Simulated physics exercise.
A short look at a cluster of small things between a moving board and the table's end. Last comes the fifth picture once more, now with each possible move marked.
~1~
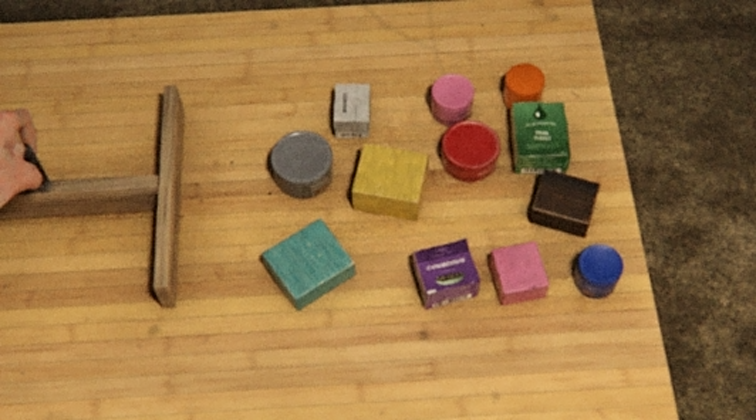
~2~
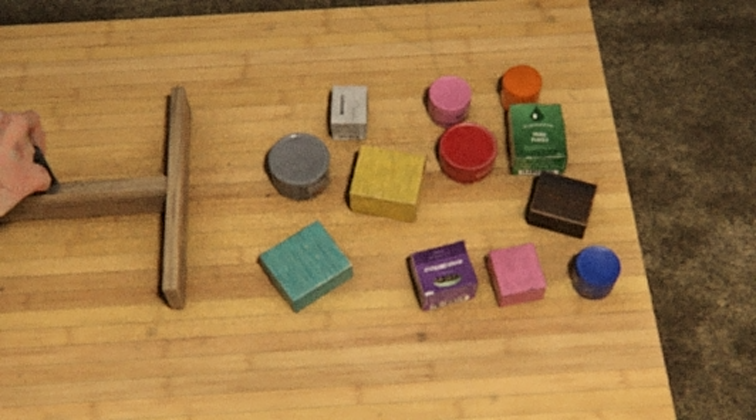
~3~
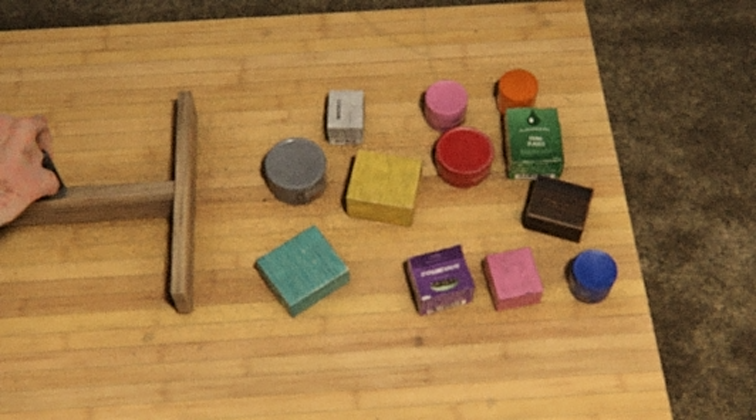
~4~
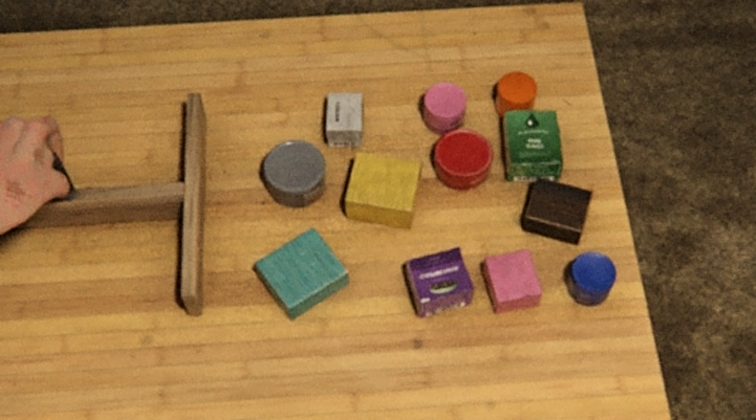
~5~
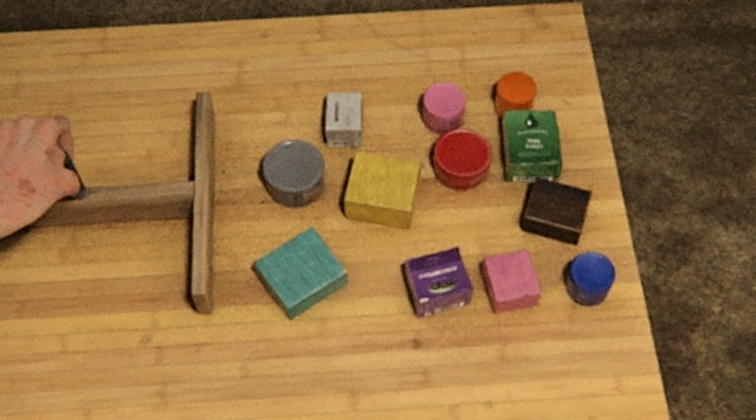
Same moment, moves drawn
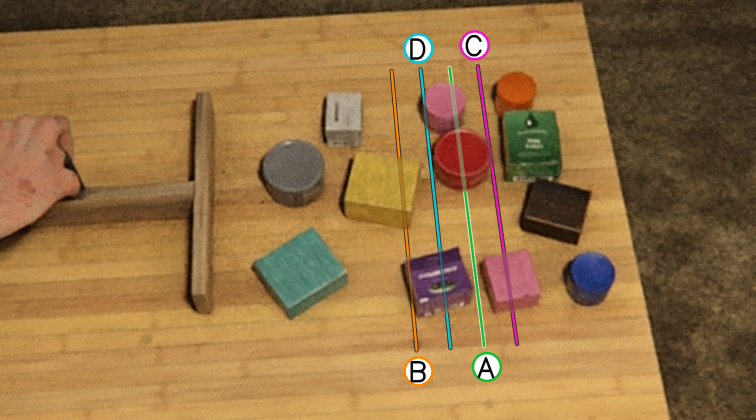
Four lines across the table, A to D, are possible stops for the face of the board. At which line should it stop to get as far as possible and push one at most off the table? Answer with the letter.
It can go as far as A.
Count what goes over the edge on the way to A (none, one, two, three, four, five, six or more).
In all, one.
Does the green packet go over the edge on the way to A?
No.
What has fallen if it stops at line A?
The blue jar.
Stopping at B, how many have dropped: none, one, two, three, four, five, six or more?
By then, none.
On the marked copy, A at (466, 196); B at (403, 200); C at (496, 194); D at (434, 198).
With A. Early on, board (295, 181); turquoise block (351, 279); grey tub (334, 170).
Further on, board (390, 176); blue jar (602, 279); green packet (537, 146).
At the end, board (462, 172); blue jar over the edge; green packet (604, 142); one fallen.
As for the rest, B is within the limit but short; C drops three; D is within the limit but short.
